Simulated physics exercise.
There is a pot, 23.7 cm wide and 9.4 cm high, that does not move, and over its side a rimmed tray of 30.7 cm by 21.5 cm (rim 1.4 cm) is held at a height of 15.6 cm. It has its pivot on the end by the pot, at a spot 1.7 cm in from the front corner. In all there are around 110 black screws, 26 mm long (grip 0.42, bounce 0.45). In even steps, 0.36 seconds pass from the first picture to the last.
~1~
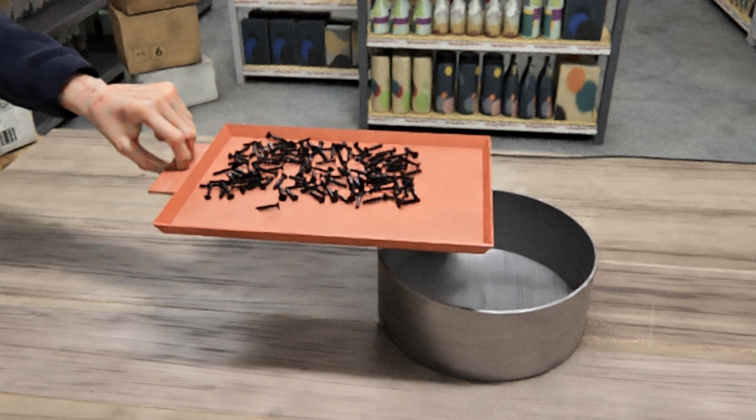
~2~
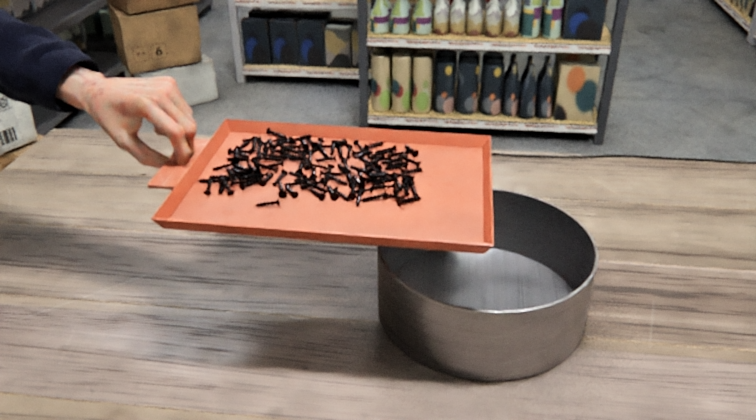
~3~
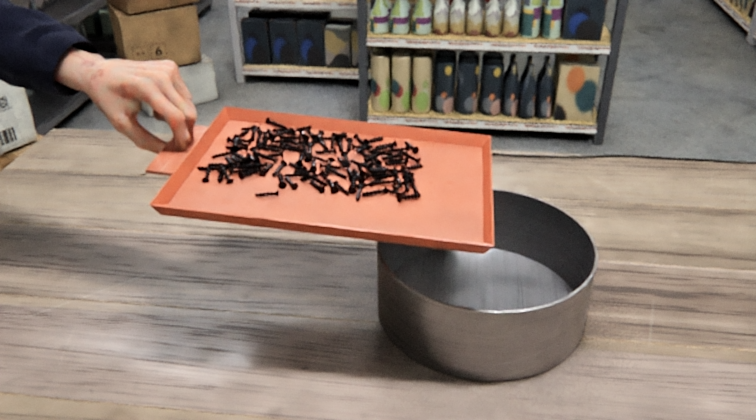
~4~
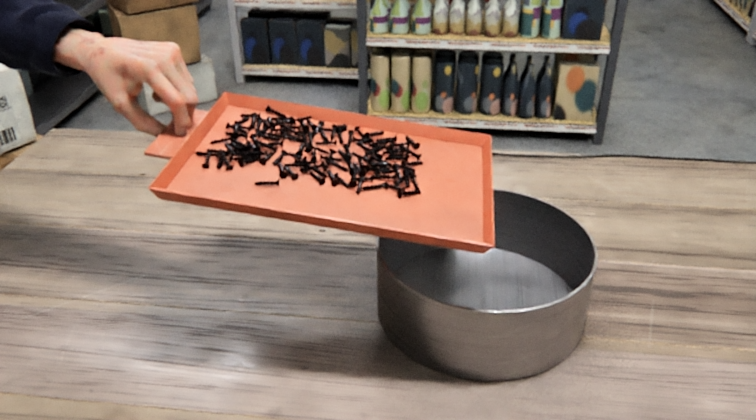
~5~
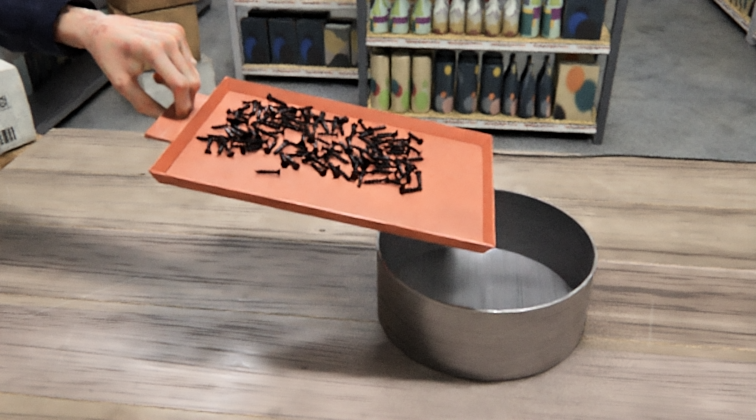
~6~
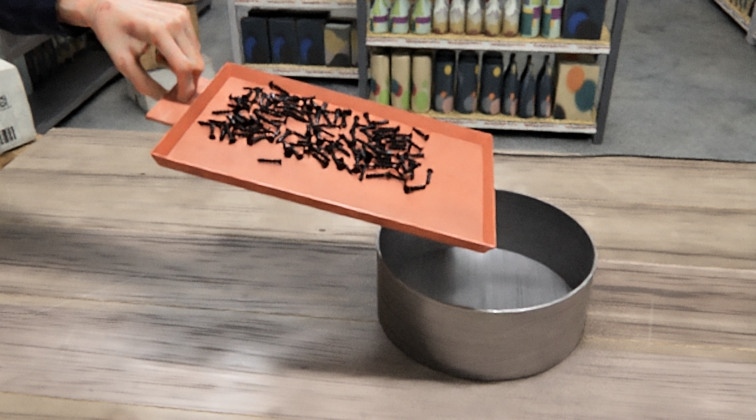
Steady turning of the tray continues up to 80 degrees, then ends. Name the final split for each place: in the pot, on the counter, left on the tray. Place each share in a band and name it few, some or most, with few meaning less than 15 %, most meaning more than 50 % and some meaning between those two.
In the end: Pot most, counter few, tray few.
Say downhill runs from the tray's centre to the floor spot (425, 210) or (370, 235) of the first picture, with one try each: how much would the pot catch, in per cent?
The share comes to about 65 in a hundred, then about 0 in a hundred.
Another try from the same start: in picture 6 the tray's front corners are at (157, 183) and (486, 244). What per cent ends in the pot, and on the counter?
That works out as pot 20 and counter 80.
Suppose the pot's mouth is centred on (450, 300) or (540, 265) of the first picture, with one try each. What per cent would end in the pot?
Estimates: 35 in a hundred and 95 in a hundred.
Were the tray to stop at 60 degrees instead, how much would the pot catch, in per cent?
Result: Close to 55 %.
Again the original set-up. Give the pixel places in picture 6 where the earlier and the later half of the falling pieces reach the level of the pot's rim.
First half close to (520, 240), second half close to (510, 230).
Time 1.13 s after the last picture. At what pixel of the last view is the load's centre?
Expected load position: Near (491, 286).
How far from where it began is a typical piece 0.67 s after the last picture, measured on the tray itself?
About 17 cm.
Then, 0.67 s after the last picture, tilt 45 degrees; the tray holds 95 %, the pot 0 %.
Then, 1.13 s after the last picture, tilt 66 degrees; the tray holds 45 %, the pot 55 %.
Then, 1.64 s after the last picture, tilt 80 degrees; the tray holds 0 %, the pot 90 %.
In the end, pot 100 %, counter 0 %, tray 0 %.
